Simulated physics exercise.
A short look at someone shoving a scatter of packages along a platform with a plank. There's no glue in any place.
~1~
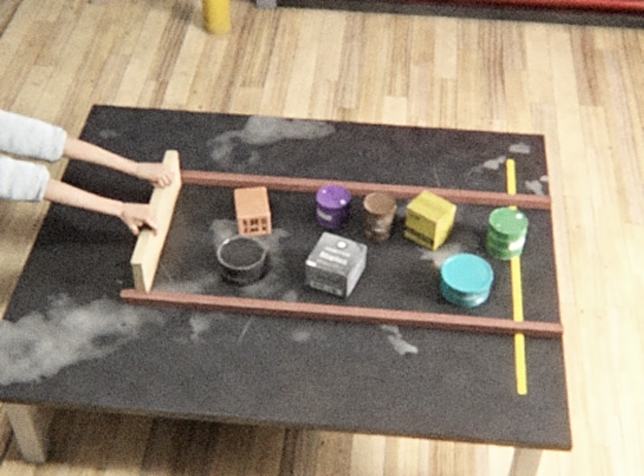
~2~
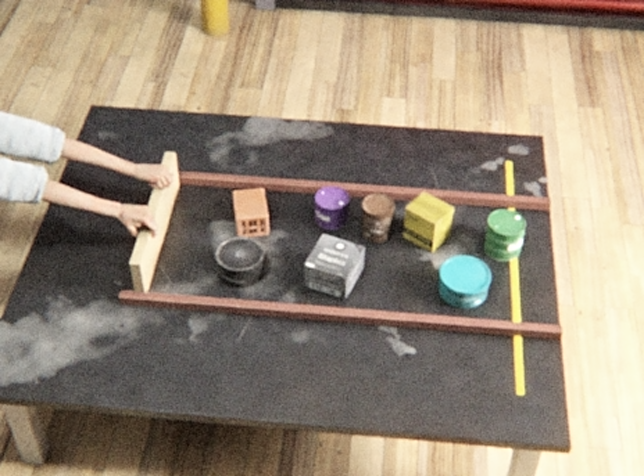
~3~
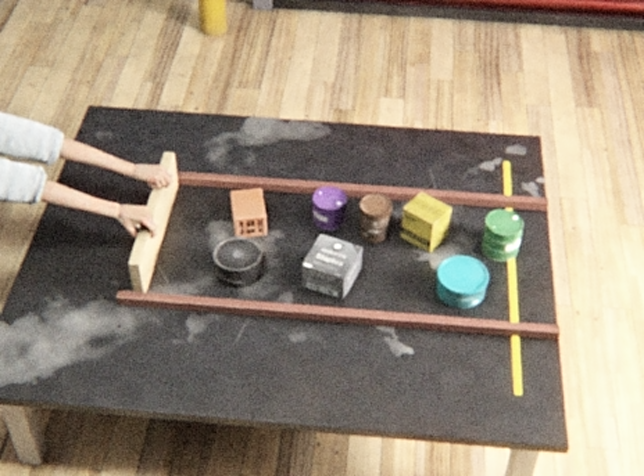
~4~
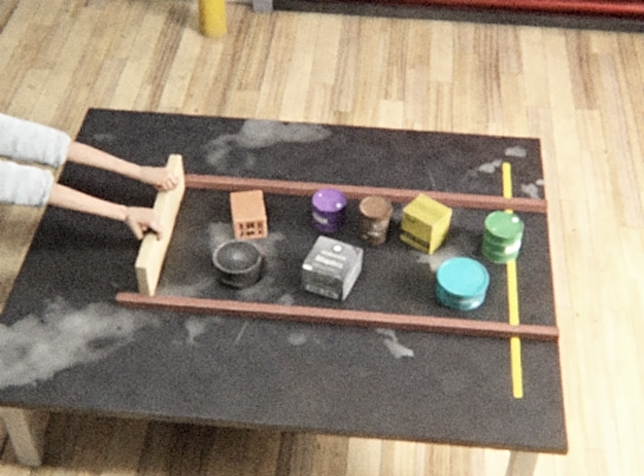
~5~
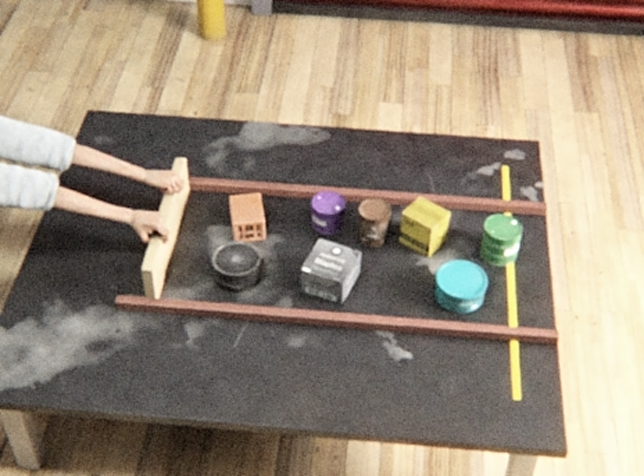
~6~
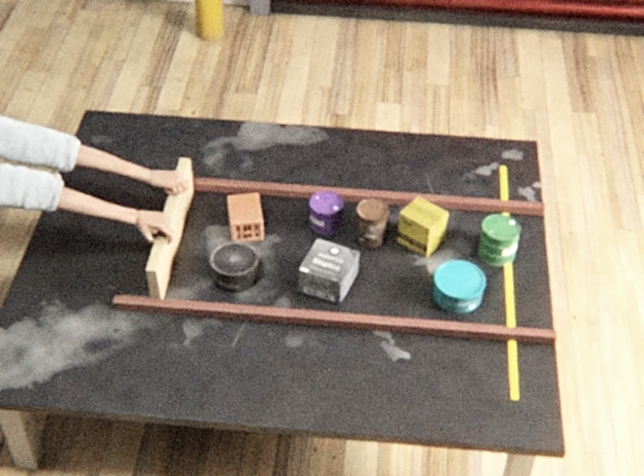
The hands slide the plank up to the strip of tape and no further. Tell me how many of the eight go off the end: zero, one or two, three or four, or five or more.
I reckon the ones pushed off reach five at the very least.
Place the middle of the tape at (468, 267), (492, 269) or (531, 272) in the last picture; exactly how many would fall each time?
Per try: 3; 4; 7.
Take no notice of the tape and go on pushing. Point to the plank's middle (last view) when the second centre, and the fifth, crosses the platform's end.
First roughly (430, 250), later roughly (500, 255).
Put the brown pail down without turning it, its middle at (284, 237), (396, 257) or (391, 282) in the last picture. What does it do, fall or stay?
Well, one by one, it is safe, ends up down and ends up down.
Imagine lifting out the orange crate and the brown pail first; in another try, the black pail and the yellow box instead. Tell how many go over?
You'd see 3 fallen, and 4 in the other try.
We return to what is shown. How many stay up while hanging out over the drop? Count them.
I'd say 1 of them.
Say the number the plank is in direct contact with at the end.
Result: 2 in all.
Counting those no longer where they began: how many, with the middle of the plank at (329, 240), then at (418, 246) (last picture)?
Up to then 6, and up to the other point 8.
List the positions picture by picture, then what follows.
In the first frame, green canister (506, 234); turquoise pail (466, 281); yellow box (429, 221); plank (158, 220); tape (516, 264).
In the second frame, turquoise pail (464, 282); black pail (240, 262).
In the third frame, yellow box (426, 222); grey box (332, 267).
In the fourth frame, green canister (502, 237); orange crate (248, 215).
In the fifth frame, turquoise pail (460, 287); brown pail (374, 223).
In the sixth frame, green canister (499, 240); turquoise pail (458, 287); yellow box (422, 227); plank (171, 228); tape (509, 270).
Soon after, none off yet; green canister at rest near (499, 240); turquoise pail at rest near (458, 287); yellow box at rest near (422, 227).
After that, none off yet; green canister displaced a little near (515, 242); turquoise pail displaced about its own width near (512, 295); yellow box displaced about its own width near (478, 235).
In the end, the number that fall off is five or more; gone, purple canister, grey box, brown pail, yellow box, turquoise pail and green canister.
